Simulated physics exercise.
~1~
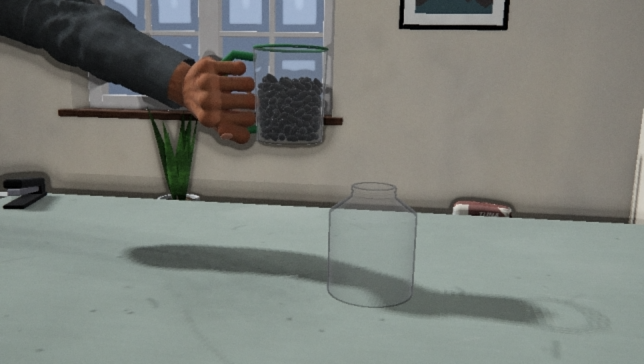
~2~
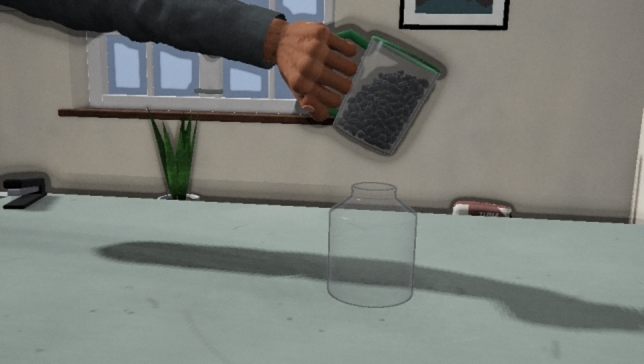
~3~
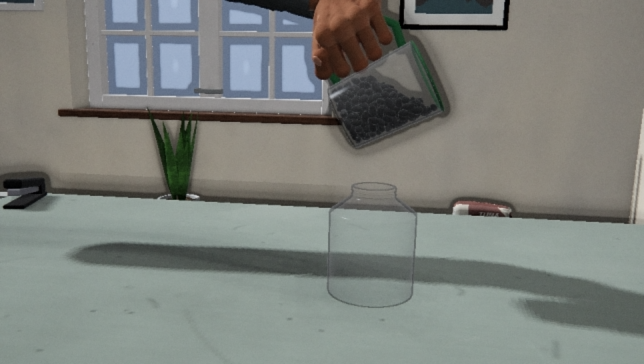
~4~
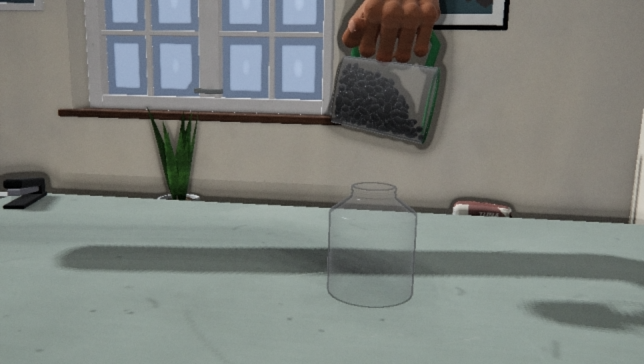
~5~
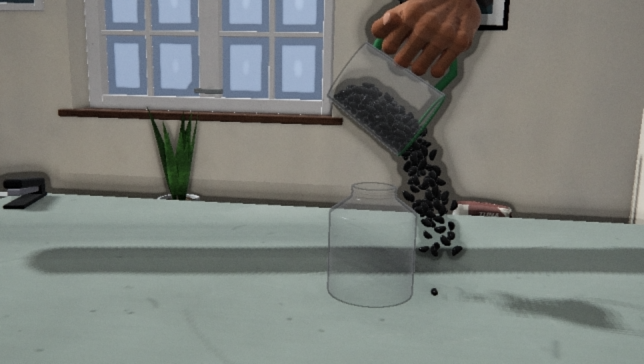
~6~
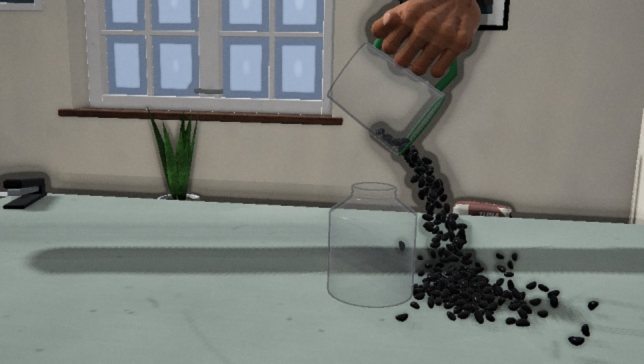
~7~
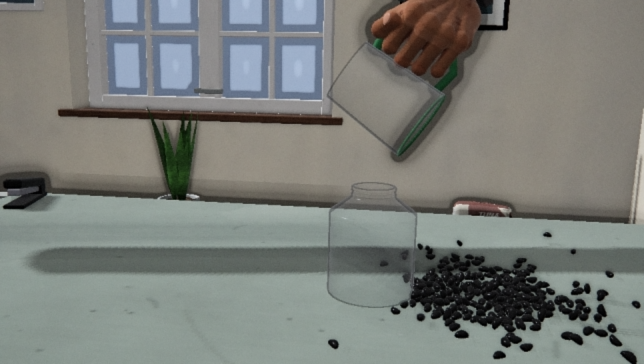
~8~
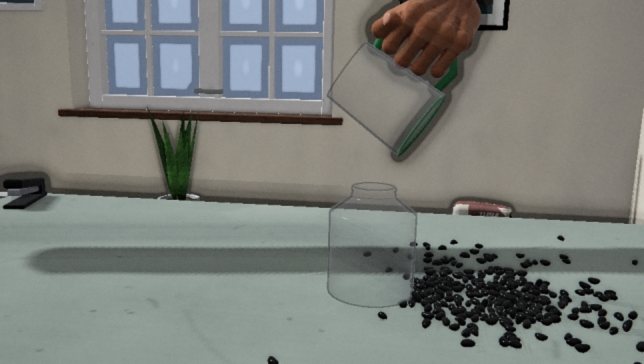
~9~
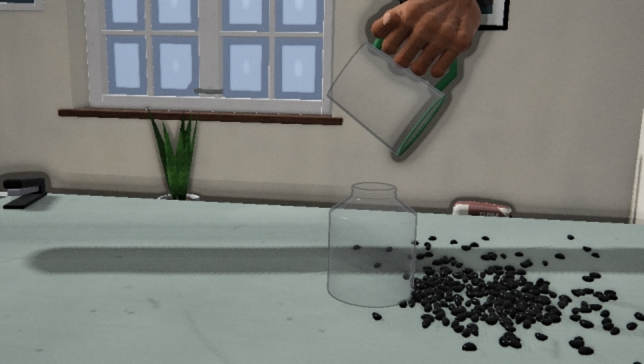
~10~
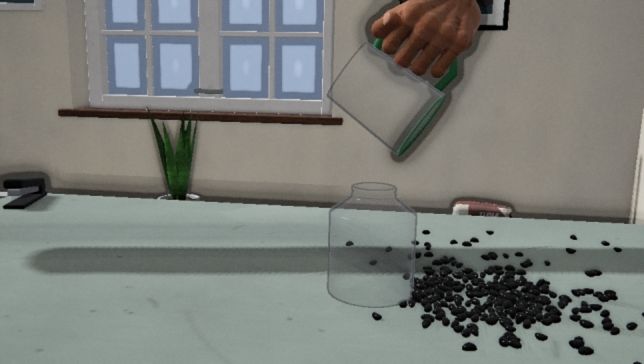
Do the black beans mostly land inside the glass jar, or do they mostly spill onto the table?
They mostly spill onto the table. The stream falls to the right of the jar, leaving hardly any beans in the jar or in the cup.
